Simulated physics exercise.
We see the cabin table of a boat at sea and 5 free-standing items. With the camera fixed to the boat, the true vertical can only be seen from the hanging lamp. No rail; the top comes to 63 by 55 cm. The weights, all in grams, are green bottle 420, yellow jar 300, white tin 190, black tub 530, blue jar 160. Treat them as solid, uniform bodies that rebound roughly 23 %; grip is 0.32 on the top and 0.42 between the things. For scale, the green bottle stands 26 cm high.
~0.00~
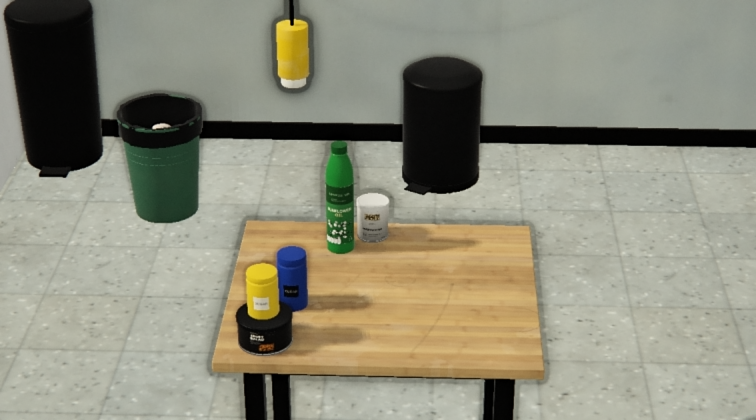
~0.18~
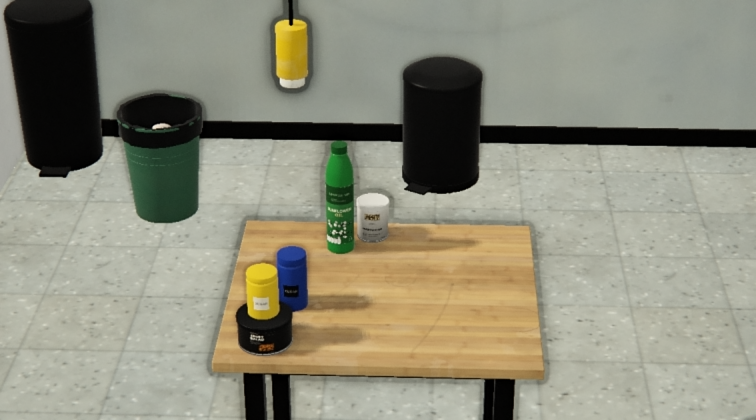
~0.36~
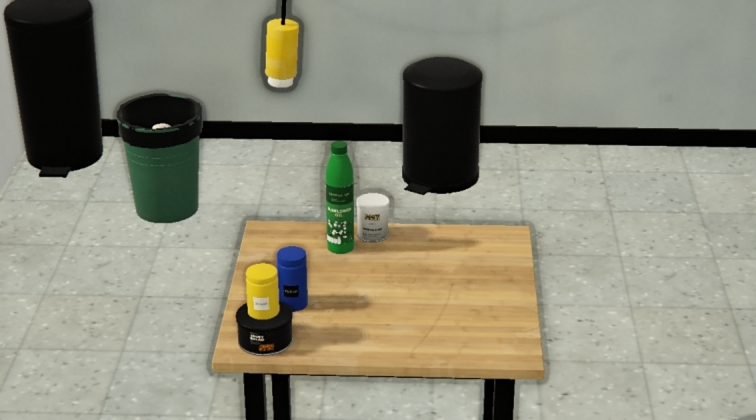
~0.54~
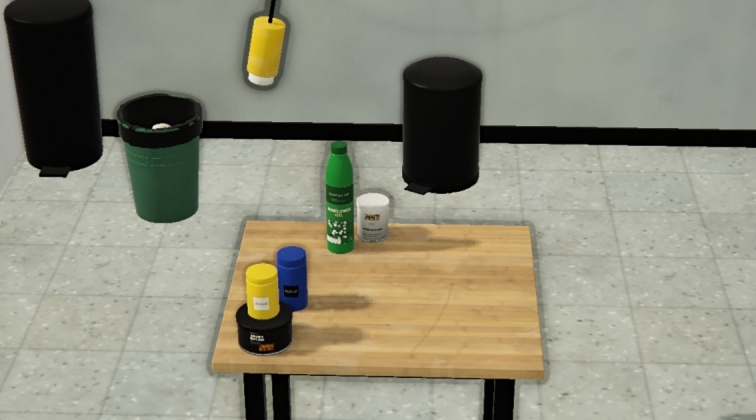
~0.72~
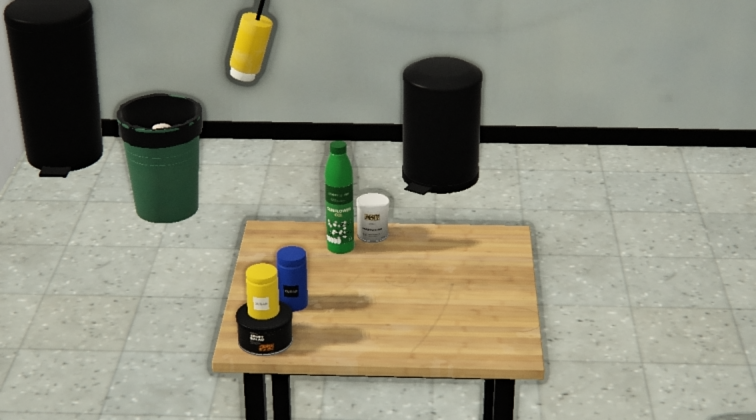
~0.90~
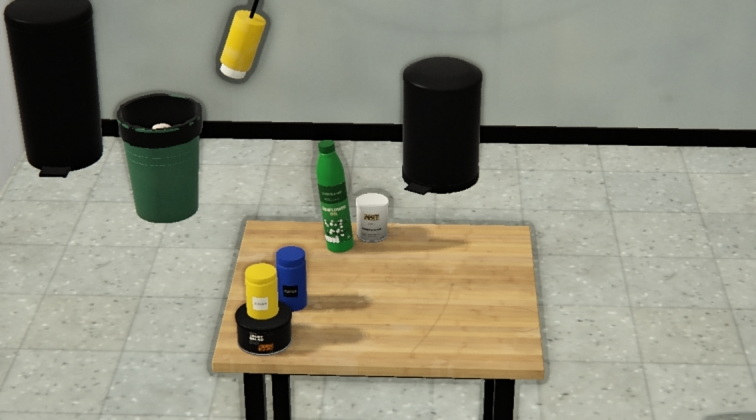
A table holds five containers as a hanging lamp swings left and the green bottle tilts left.
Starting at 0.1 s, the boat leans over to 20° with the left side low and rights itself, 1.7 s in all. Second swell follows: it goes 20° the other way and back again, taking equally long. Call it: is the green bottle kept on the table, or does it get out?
It gets out.
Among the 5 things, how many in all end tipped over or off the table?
That gives 1.
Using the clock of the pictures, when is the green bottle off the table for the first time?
I'd say around the 1.3 s mark.
After 1.20 s, boat heeled 16°, left side down; green bottle on its side near (261, 233); yellow jar moved 2 cm; blue jar moved 2 cm.
After 1.60 s, boat heeled 3°, left side down; green bottle now off the table; blue jar moved 3 cm; yellow jar moved 3 cm.
After 2.00 s, boat heeled 3°, right side down; blue jar moved 3 cm; yellow jar moved 3 cm; black tub moved 3 cm.
In the end (4.0 s), off the table, green bottle; the other 4 under 5 cm from the start.
